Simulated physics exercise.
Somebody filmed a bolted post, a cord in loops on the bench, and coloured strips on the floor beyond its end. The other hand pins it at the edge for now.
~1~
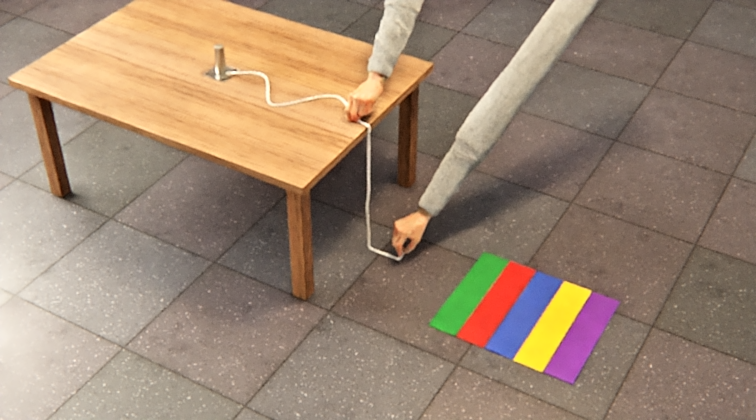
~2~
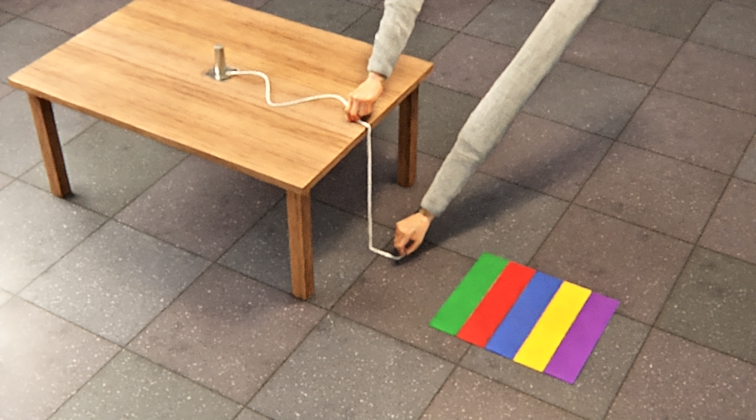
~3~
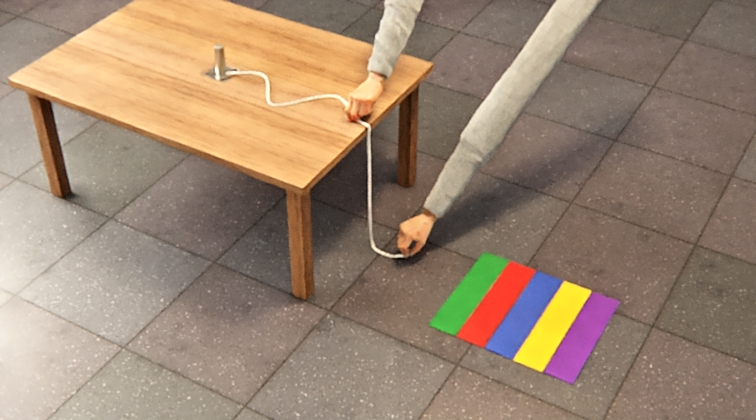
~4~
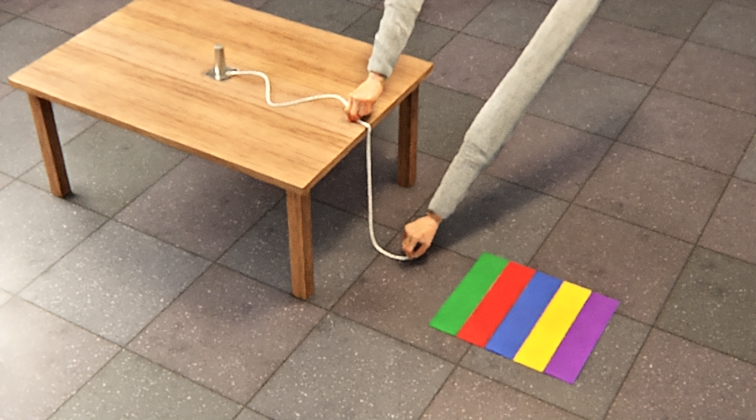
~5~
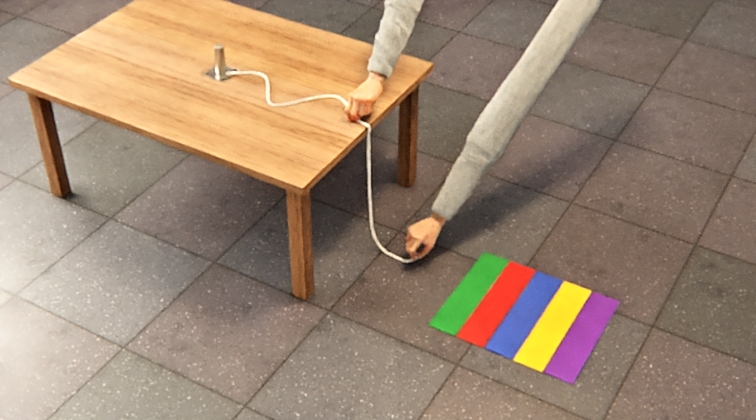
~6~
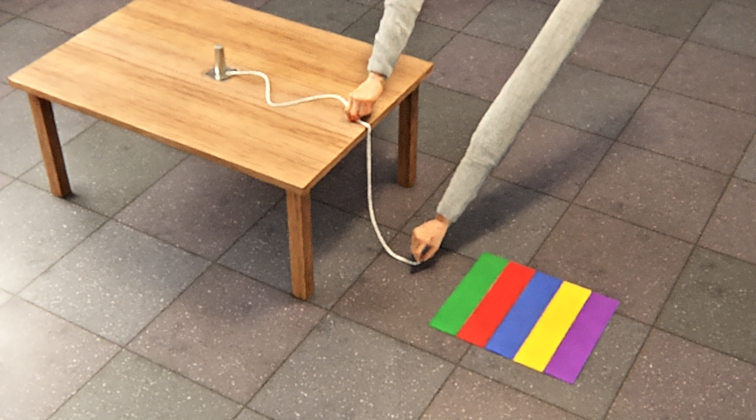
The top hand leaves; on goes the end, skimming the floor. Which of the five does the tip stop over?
Over yellow.
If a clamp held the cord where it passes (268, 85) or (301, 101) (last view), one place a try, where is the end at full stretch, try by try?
In that order: (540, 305) and (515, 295).
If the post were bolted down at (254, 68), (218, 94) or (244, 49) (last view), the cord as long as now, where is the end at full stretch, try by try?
In that order: (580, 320), (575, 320) and (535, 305).
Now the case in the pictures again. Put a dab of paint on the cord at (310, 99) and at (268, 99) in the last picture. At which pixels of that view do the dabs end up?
Near (337, 112) and (295, 98).
A little later, end near (500, 290); over red.
Next, end near (534, 302); over blue.
When it is tight, end near (553, 310); over yellow. The end stops over the yellow strip.
